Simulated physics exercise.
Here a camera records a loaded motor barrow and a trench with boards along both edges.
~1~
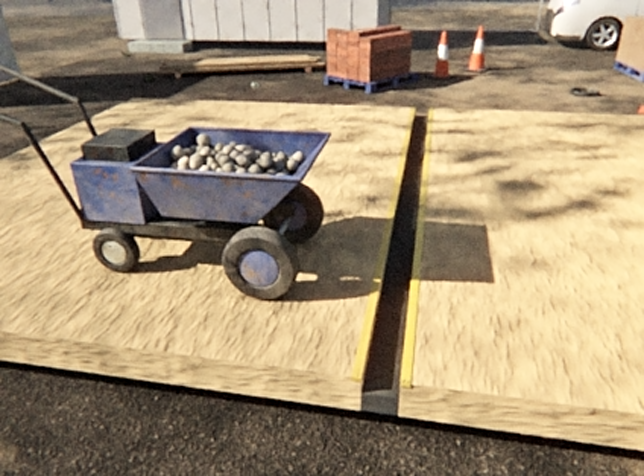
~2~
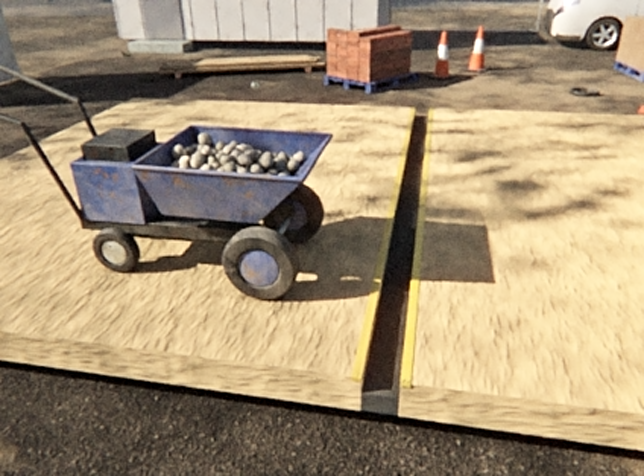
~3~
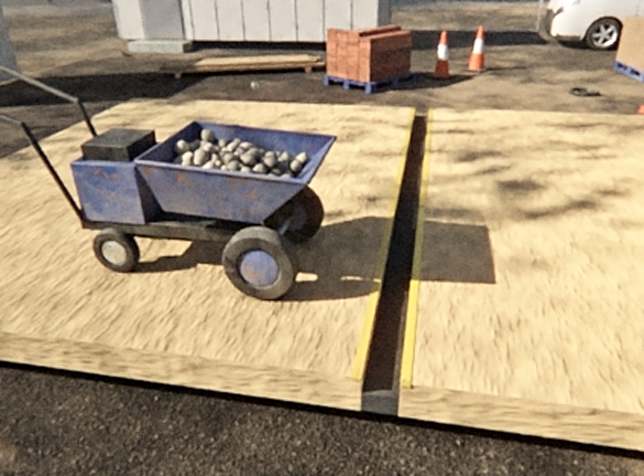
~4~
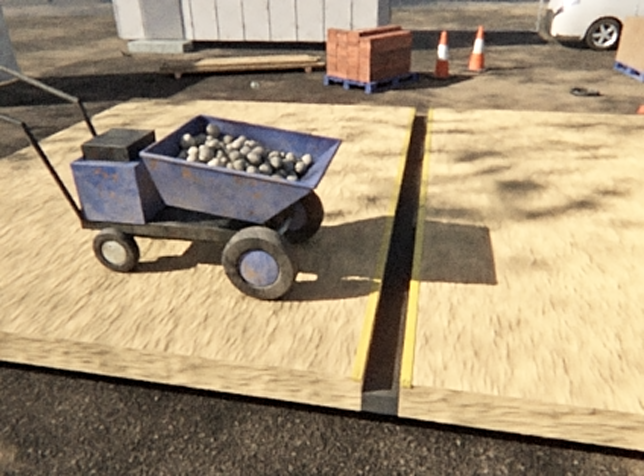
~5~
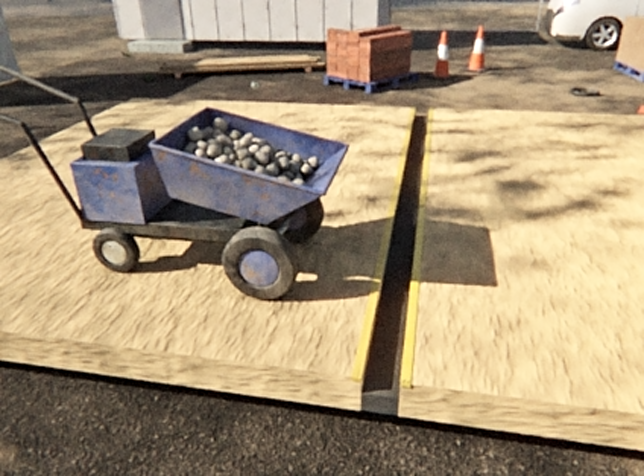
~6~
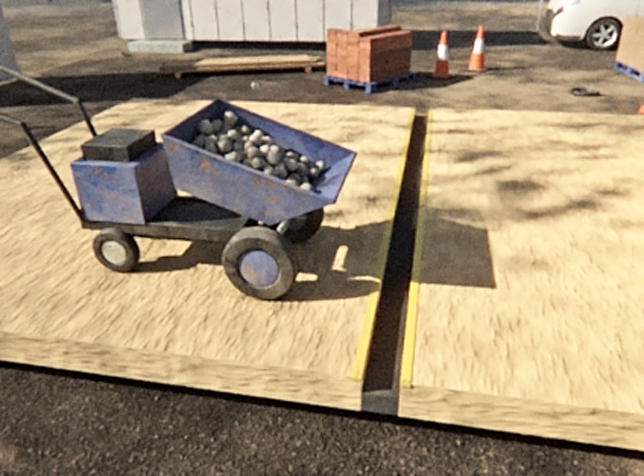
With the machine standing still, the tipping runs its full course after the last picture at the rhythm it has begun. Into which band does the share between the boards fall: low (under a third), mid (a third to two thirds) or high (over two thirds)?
The mid band.
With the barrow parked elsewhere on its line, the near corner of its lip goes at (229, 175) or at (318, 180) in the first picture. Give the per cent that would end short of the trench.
In order, close to 60 and 0 in a hundred.
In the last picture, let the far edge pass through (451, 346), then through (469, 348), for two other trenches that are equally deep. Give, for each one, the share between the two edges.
Roughly 80 % and 90 %.
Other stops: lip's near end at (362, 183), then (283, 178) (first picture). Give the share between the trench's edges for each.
About 0 per cent for the first spot and about 40 per cent for the second.
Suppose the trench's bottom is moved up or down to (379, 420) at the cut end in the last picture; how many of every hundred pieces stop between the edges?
The share would be around 60 in a hundred.
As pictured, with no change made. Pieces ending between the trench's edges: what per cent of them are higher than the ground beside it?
My best guess is some 50 per cent.
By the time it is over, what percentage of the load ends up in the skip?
About 15 per cent.
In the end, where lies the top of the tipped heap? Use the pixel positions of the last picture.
About (396, 265).
Shortly afterwards, skip tipped steeply; the whole lot in the skip.
Next, skip tipped steeply; near two thirds in the skip; only a few short of the trench; near a quarter in or heaped over the trench; a little beyond it; only a few falling.
Some moments later, skip tipped right over; near a quarter in the skip; a little short of the trench; near half in or heaped over the trench; near a third beyond it.
In the end, skip tipped right over; near a quarter in the skip; a little short of the trench; near half in or heaped over the trench; near a third beyond it.
